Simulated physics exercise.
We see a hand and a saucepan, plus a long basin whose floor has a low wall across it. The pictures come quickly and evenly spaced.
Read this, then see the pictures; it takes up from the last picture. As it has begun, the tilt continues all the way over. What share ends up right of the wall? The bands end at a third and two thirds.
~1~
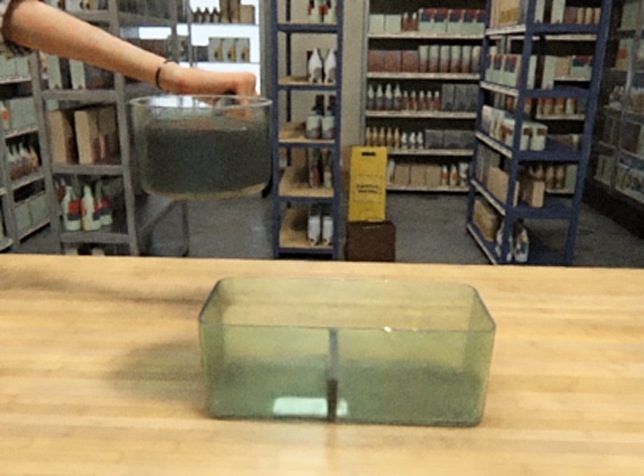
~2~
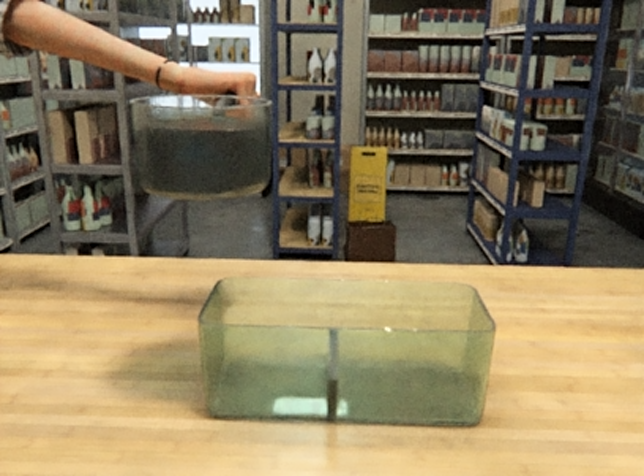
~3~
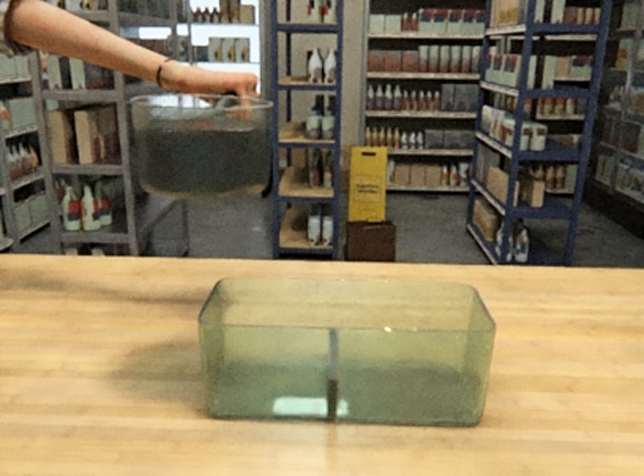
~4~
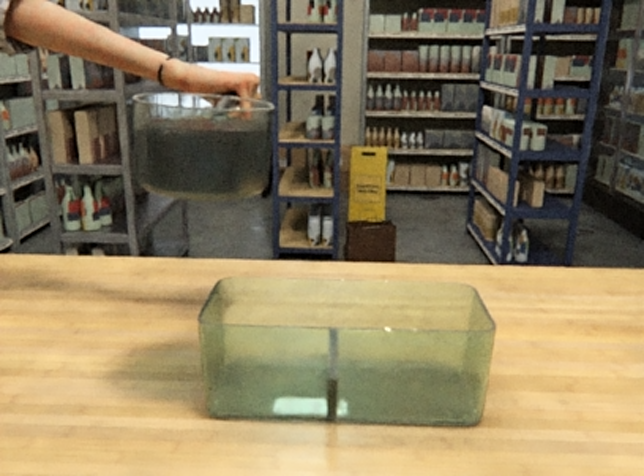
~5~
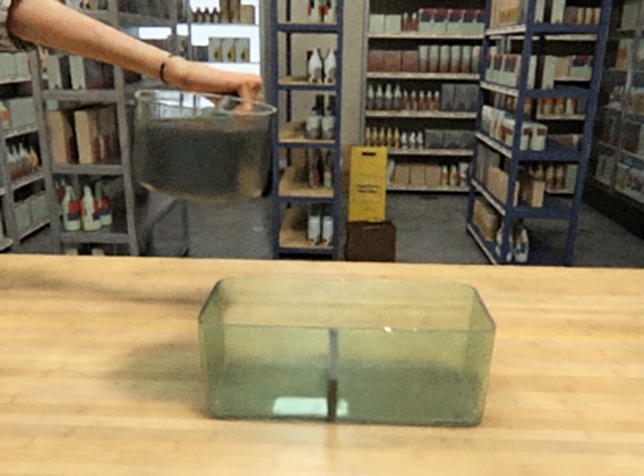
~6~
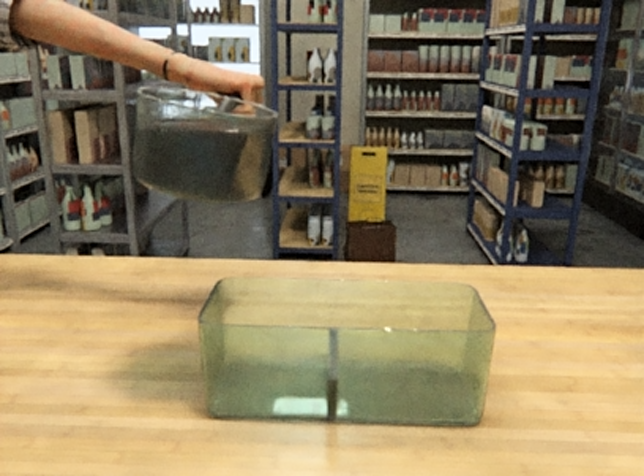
I reckon what ends right of the wall lands in the middle band of a third to two thirds.
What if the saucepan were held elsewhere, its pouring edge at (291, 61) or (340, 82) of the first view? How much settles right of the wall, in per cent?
First place gives some 85 %, second place some 95 %.
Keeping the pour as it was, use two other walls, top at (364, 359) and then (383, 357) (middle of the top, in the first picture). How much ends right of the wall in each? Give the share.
The first position gives around 20 percent, the second around 5 percent.
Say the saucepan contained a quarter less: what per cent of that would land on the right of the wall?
It comes to 40 per cent or so.
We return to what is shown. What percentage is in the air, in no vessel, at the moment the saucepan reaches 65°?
Airborne fraction: Approx. 25 %.
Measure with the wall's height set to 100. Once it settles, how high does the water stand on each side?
On the left 40 %, on the right 50 %.
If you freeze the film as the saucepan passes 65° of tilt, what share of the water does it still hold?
Roughly 75 percent remains at that point.
A moment on, the saucepan is tipped part way and 73 per cent is still to pour, 2 is left of the wall and 1 right of it.
Next, the saucepan is tipped on its side and 18 per cent is still to pour, 11 is left of the wall and 51 right of it.
Then the saucepan is tipped right over and 2 per cent is still to pour, 36 is left of the wall and 58 right of it.
Later the saucepan is tipped right over and 0 per cent is still to pour, 41 is left of the wall and 59 right of it.
Finally, 41 per cent lies left of the wall, 59 right of it and 1 outside.
